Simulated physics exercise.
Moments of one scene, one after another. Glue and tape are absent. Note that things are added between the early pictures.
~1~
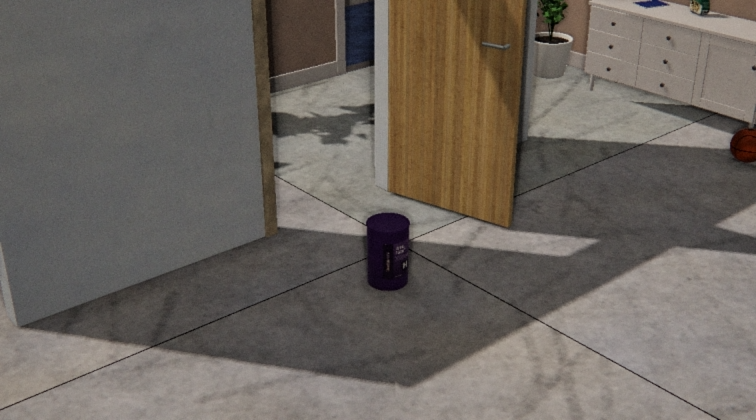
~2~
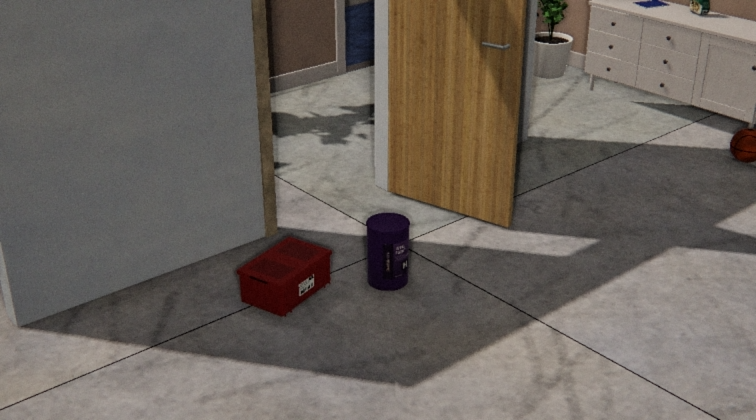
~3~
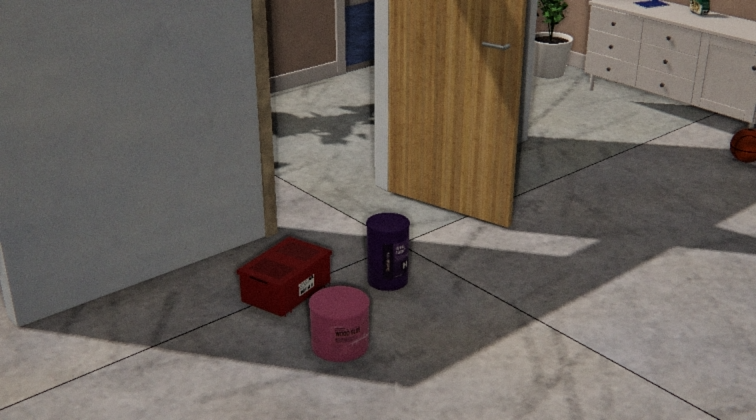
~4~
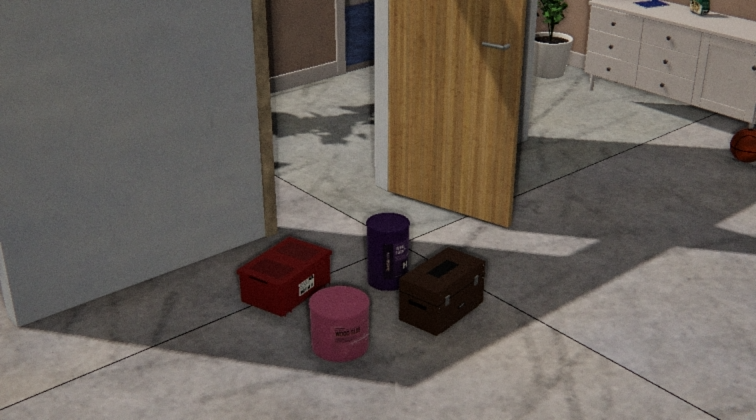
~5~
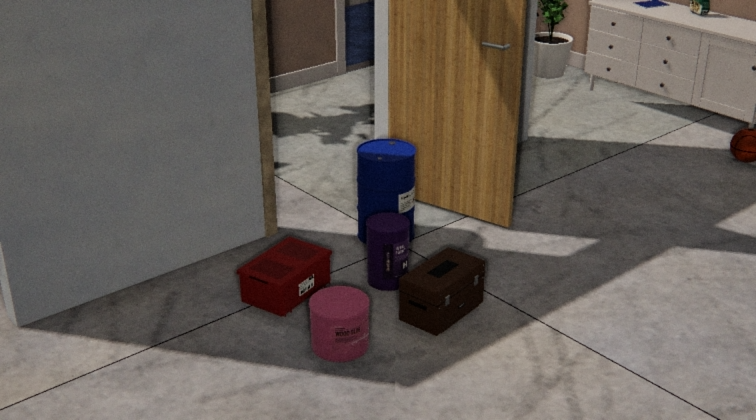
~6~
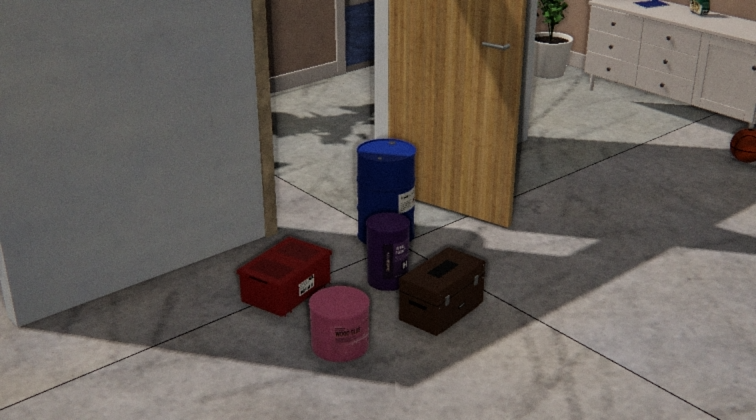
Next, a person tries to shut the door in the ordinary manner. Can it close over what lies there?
My bet is the door will never touch the frame.
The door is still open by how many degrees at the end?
It comes to about 20°.
Then, 1.10 s on from there, door 59° open; blue drum shifted a little near (375, 194).
Then, 1.60 s on from there, door 38° open; blue drum shifted about its own width near (337, 194).
In the end, door 20° open; moved from the start, blue drum; the other 4 unmoved. At the end, from the last picture's camera, blue drum near (303, 189).
